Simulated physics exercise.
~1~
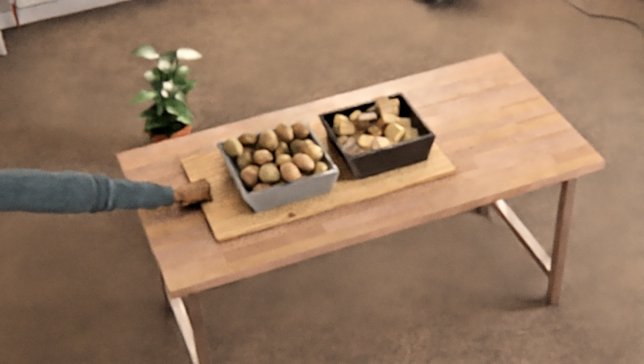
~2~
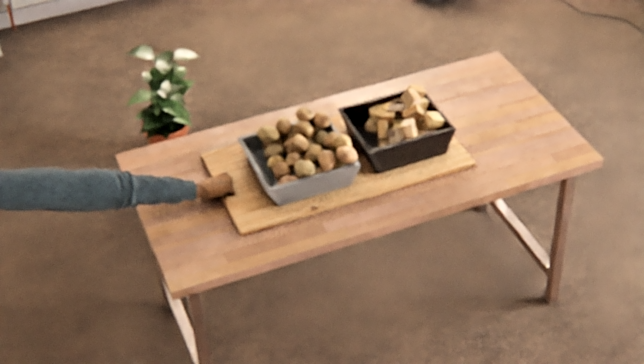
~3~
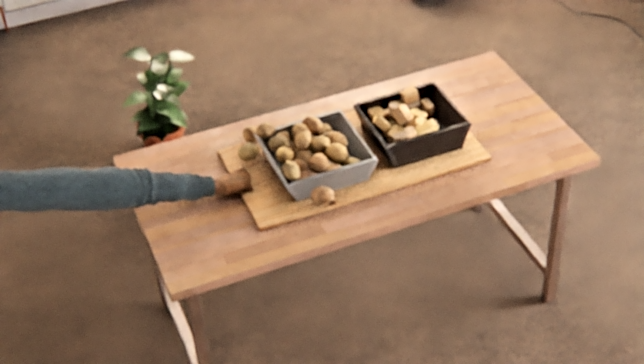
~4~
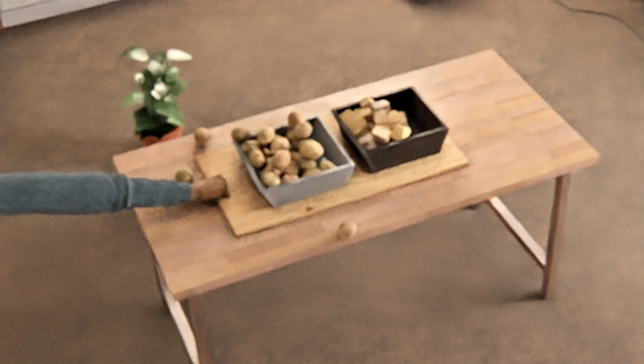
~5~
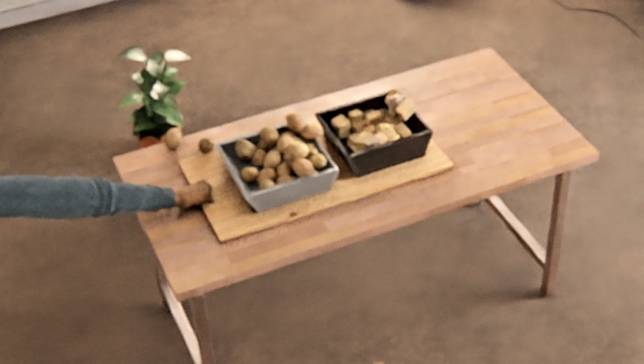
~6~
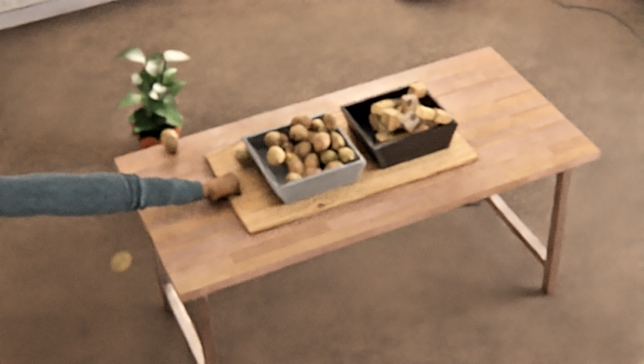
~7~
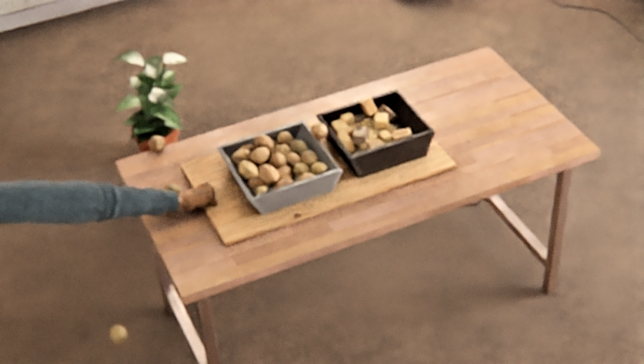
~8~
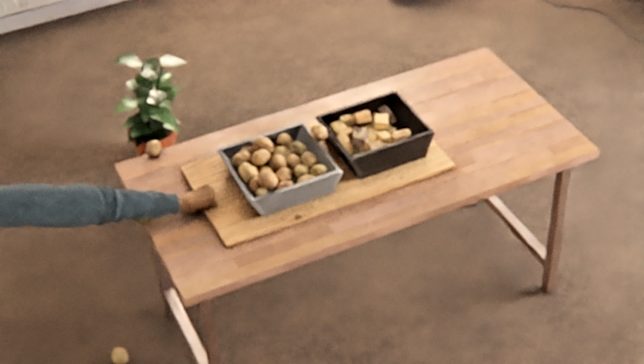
In the video, an arm slides a board holding a grey tray of round brown pieces and a black tray of timber offcuts back and forth on a table; several round pieces spill, some dropping to the floor, before the trays rest with the offcuts still inside.
